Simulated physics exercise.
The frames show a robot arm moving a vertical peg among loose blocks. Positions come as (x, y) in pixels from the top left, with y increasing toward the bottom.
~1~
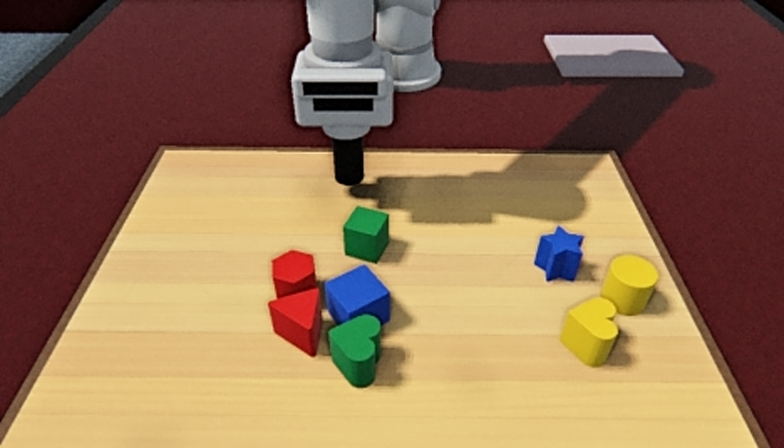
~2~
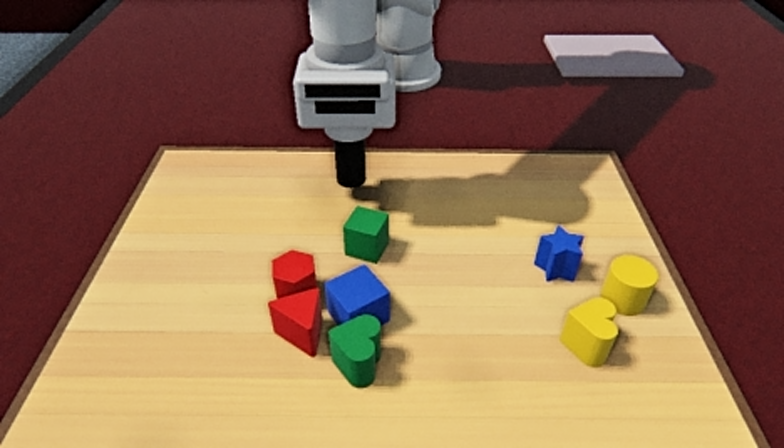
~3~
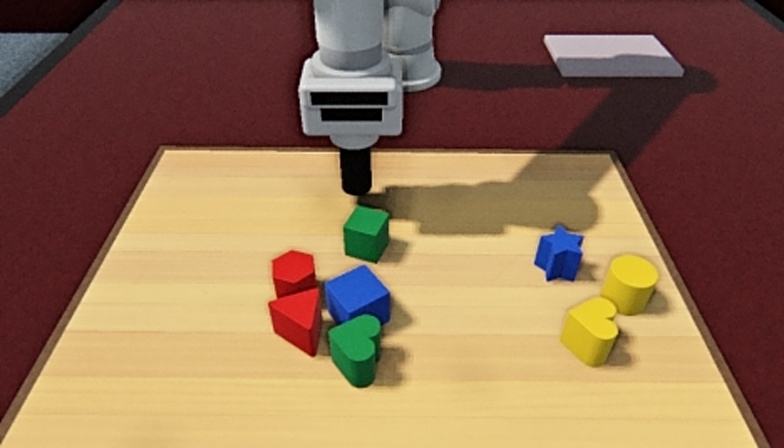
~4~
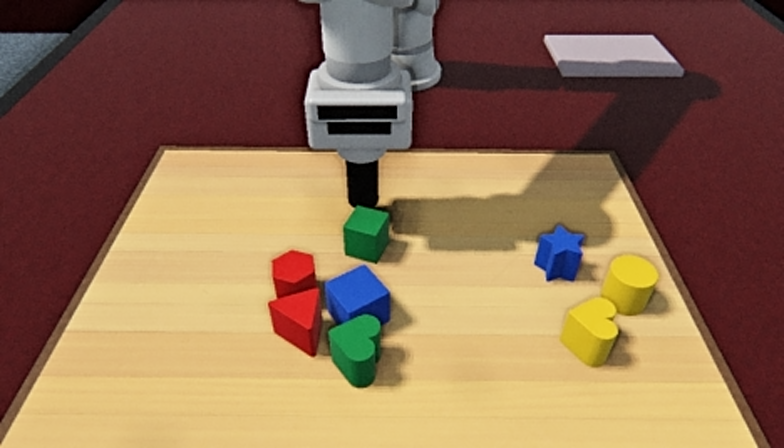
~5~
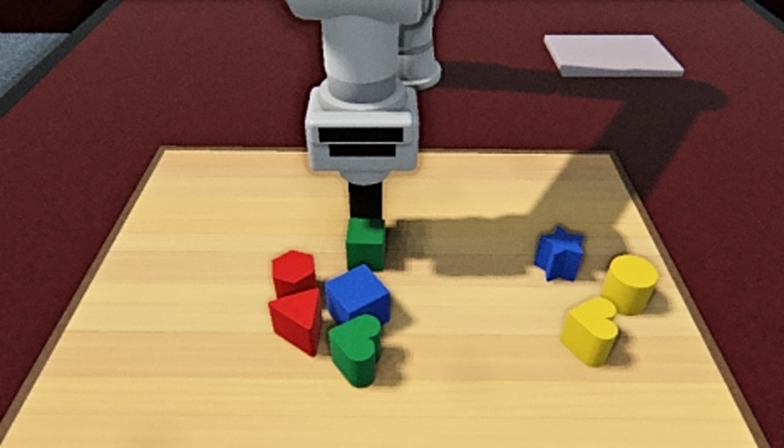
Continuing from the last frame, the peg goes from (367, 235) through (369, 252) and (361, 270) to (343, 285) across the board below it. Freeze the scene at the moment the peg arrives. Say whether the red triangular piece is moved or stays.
In the end it has not been moved.
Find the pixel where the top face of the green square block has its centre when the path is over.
I'd guess (364, 278).
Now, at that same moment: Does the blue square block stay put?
No, that is not how it ends up.
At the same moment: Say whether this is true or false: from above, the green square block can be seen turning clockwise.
That is false.
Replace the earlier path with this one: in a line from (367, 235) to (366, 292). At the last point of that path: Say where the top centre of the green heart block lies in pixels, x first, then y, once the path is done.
Its top middle is near (350, 376).
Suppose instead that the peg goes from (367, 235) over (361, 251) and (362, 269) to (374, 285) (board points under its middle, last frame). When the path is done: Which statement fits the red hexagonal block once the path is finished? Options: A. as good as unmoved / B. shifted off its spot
I choose A.
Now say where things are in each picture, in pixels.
In the first picture, peg tip at (350, 177); block tops, red triangular piece at (299, 306); blue square block at (357, 287); green heart block at (357, 336); green square block at (366, 220).
In the second picture, peg at (351, 180); blocks unchanged.
In the third picture, peg at (357, 187); blocks unchanged.
In the fourth picture, peg at (363, 200); blocks unchanged.
In the fifth picture, peg at (366, 222); red triangular piece at (299, 306); blue square block at (357, 287); green heart block at (357, 336); green square block at (366, 230).
On the path given first. Halfway along, peg at (365, 248); blue square block at (356, 296); green square block at (368, 259).
At the end, peg at (342, 271); red triangular piece in place; blue square block at (359, 320), turned 15° clockwise; green heart block at (357, 361); green square block at (364, 278), turned 35° anticlockwise.
